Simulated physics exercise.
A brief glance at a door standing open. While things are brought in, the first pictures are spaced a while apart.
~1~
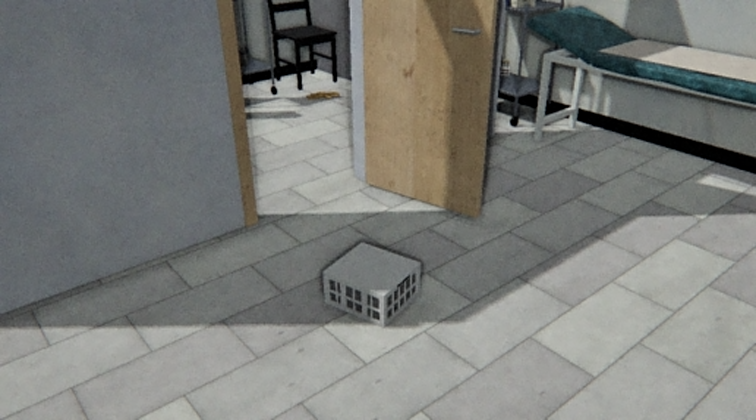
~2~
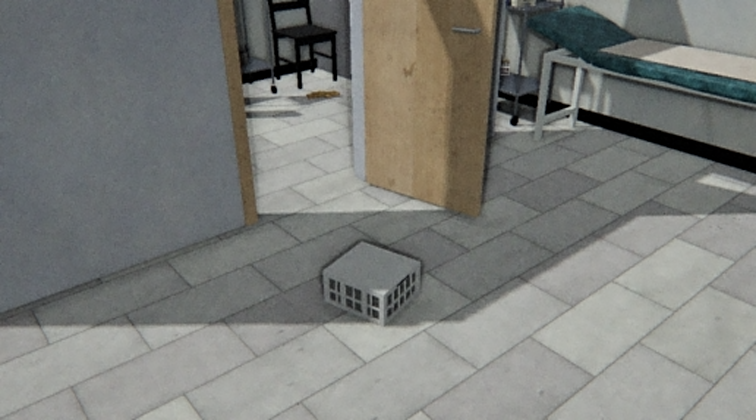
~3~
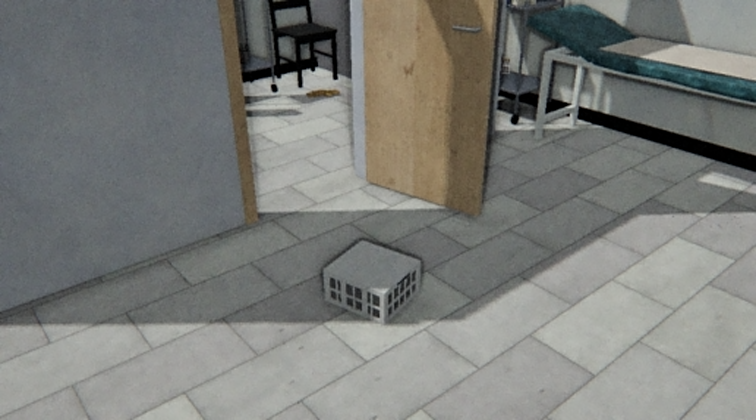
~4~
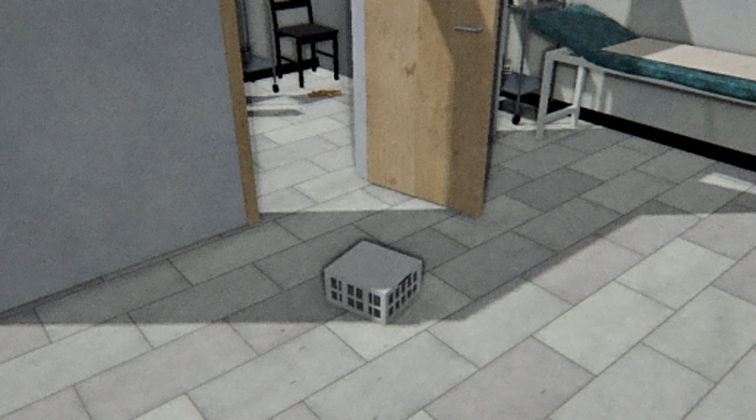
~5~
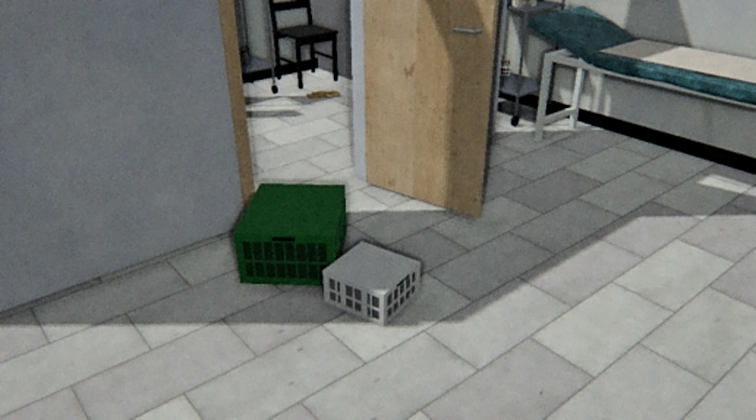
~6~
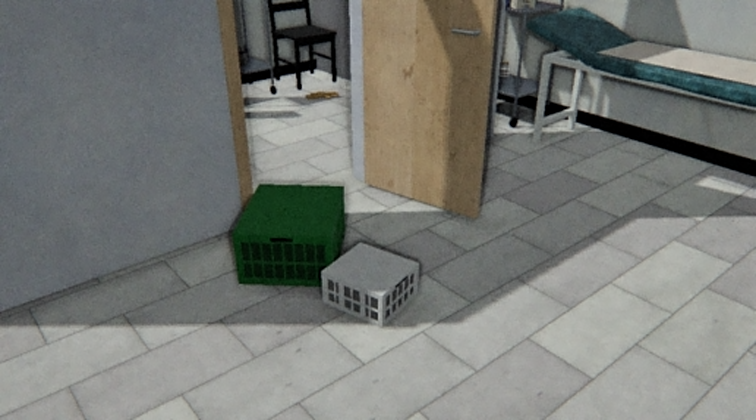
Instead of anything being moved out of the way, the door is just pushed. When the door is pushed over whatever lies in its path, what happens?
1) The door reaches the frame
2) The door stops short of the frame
Answer: 2.
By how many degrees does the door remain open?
The door ends up some 45° open.
Then, 0.70 s past the last view, open by 82°.
Then, 1.10 s past the last view, open by 62°.
Finally, open by 43°; both still in place. Final places as the last picture's camera would see them, green chest near (293, 233).
